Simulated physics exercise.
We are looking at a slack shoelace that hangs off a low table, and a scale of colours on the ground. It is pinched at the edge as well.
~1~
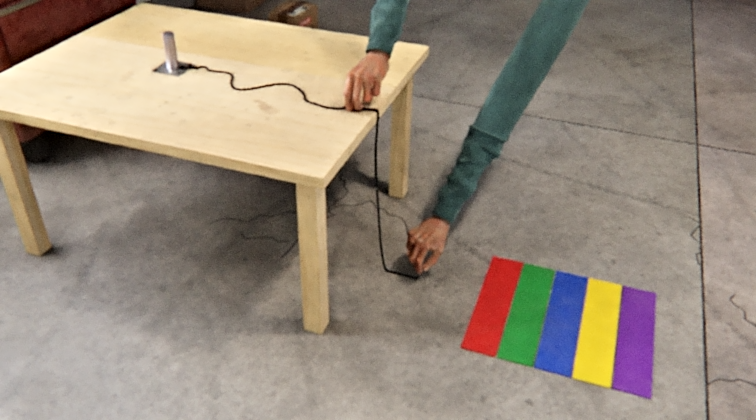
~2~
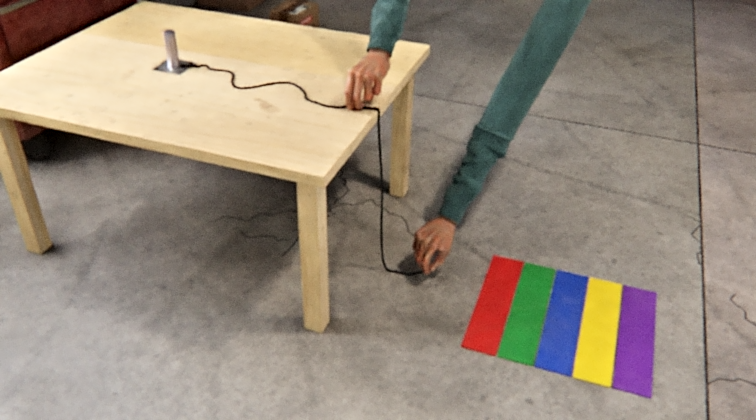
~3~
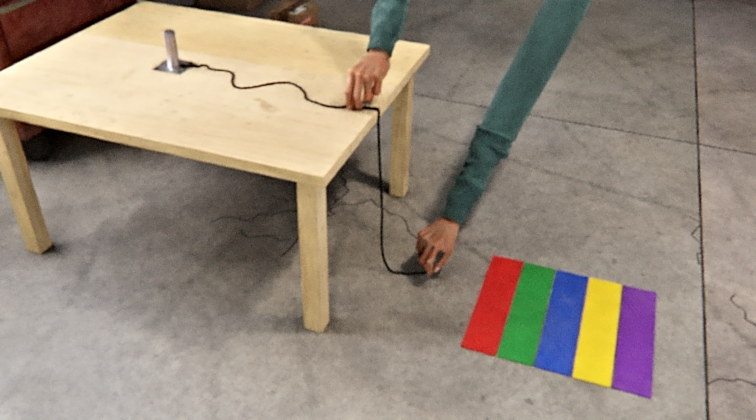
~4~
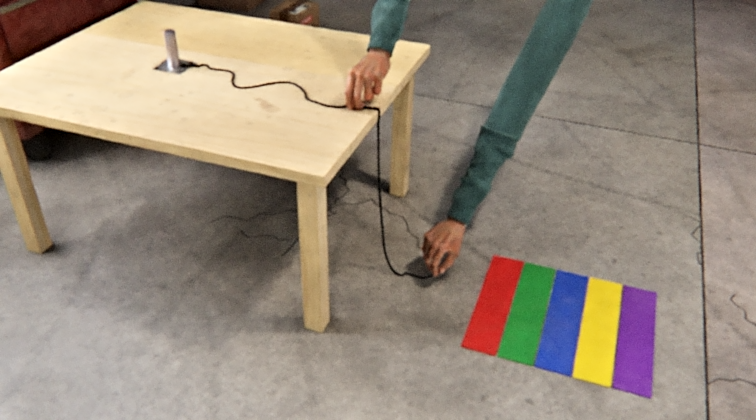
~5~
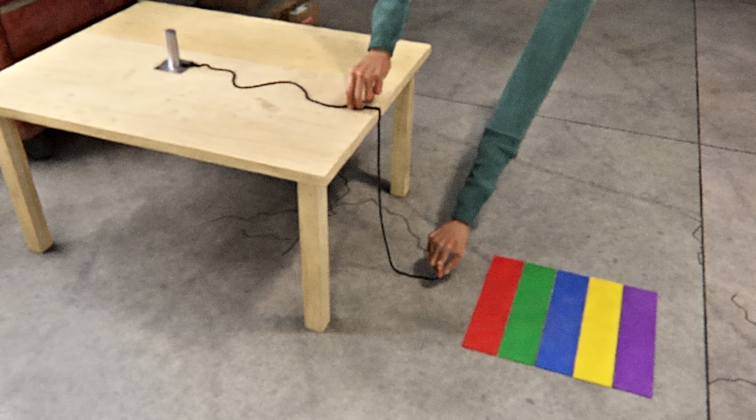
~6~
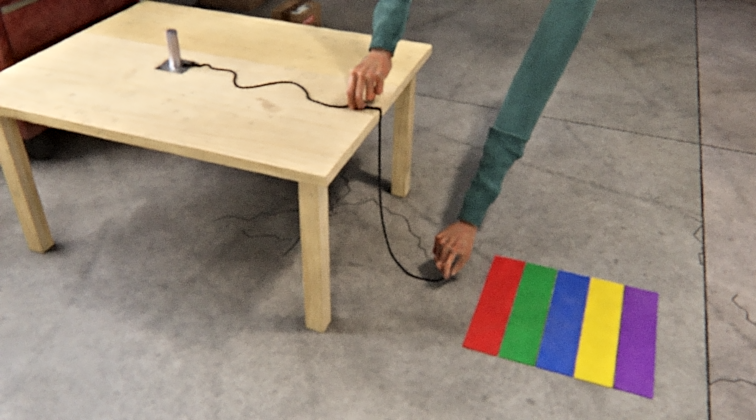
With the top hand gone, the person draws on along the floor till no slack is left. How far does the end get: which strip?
Over yellow.
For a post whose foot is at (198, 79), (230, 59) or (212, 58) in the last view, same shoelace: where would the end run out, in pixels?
The places are (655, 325), (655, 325) and (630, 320).
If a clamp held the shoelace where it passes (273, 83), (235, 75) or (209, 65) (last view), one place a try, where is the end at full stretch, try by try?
About (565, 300), (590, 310) and (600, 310).
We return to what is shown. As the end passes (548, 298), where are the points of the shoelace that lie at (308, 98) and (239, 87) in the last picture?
About (356, 103), and the other about (270, 85).
Soon after, end near (547, 298); over green.
Then, end near (586, 308); over blue.
At full stretch, end near (608, 313); over yellow. The end stops over the yellow strip.
